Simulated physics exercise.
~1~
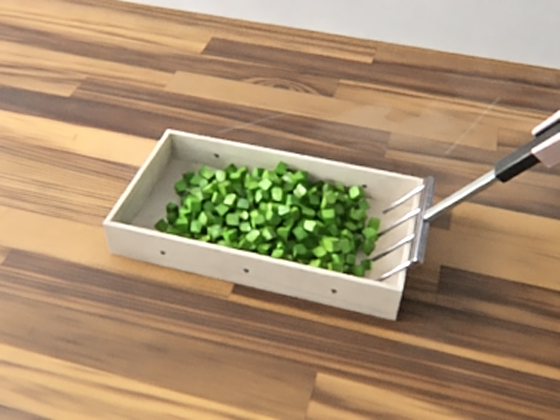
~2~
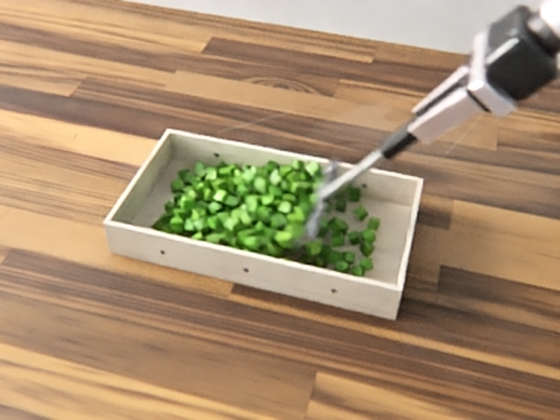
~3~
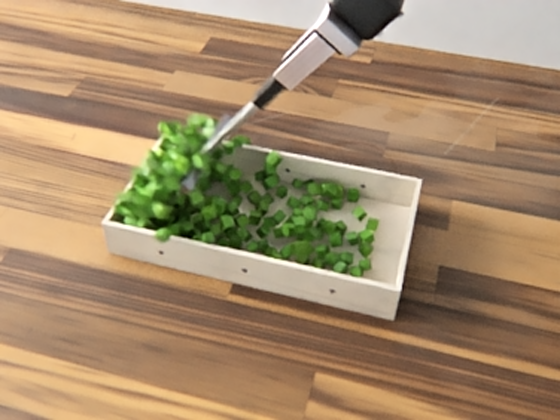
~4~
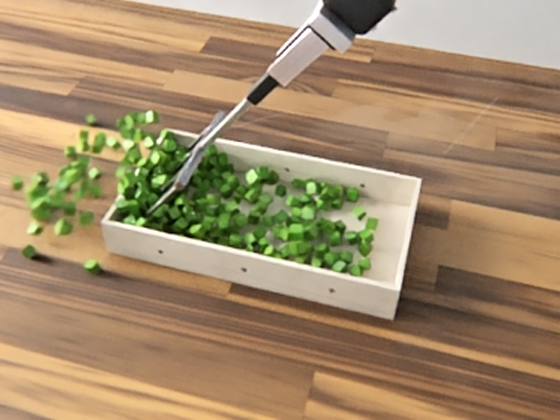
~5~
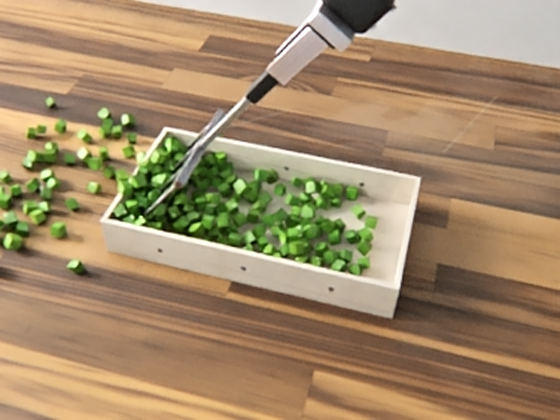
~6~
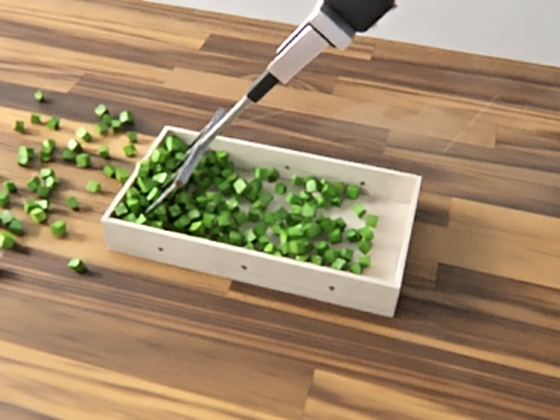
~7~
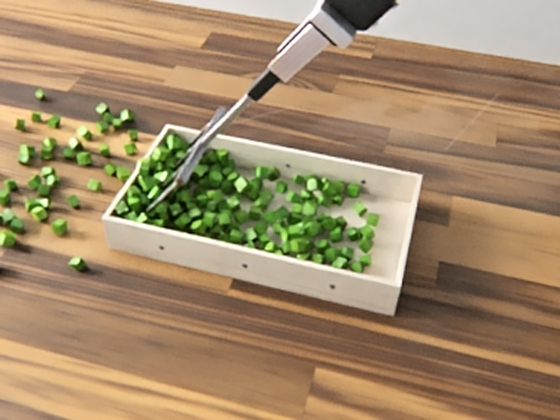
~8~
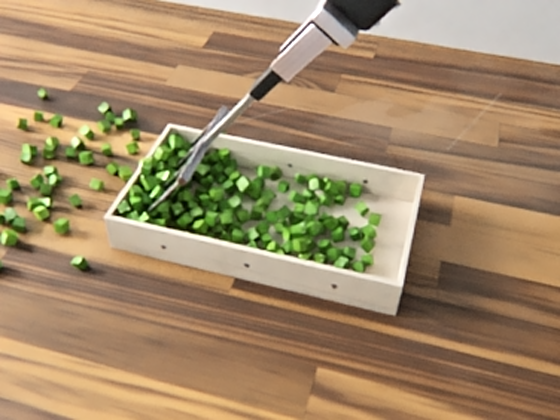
A robot arm with a white and black wrist holds a metal fork at the right end of a pale, shallow tray, seen from above at an angle on a striped wooden table top. Green vegetable cubes lie heaped in the tray. The fork sweeps left through them, pushing the pile against the left end, where it rises above the rim. The fork stops there, and many cubes spill over the edge and scatter across the wood at left. The tray stays in place, and at the end most cubes remain inside, with the fork resting still among them.
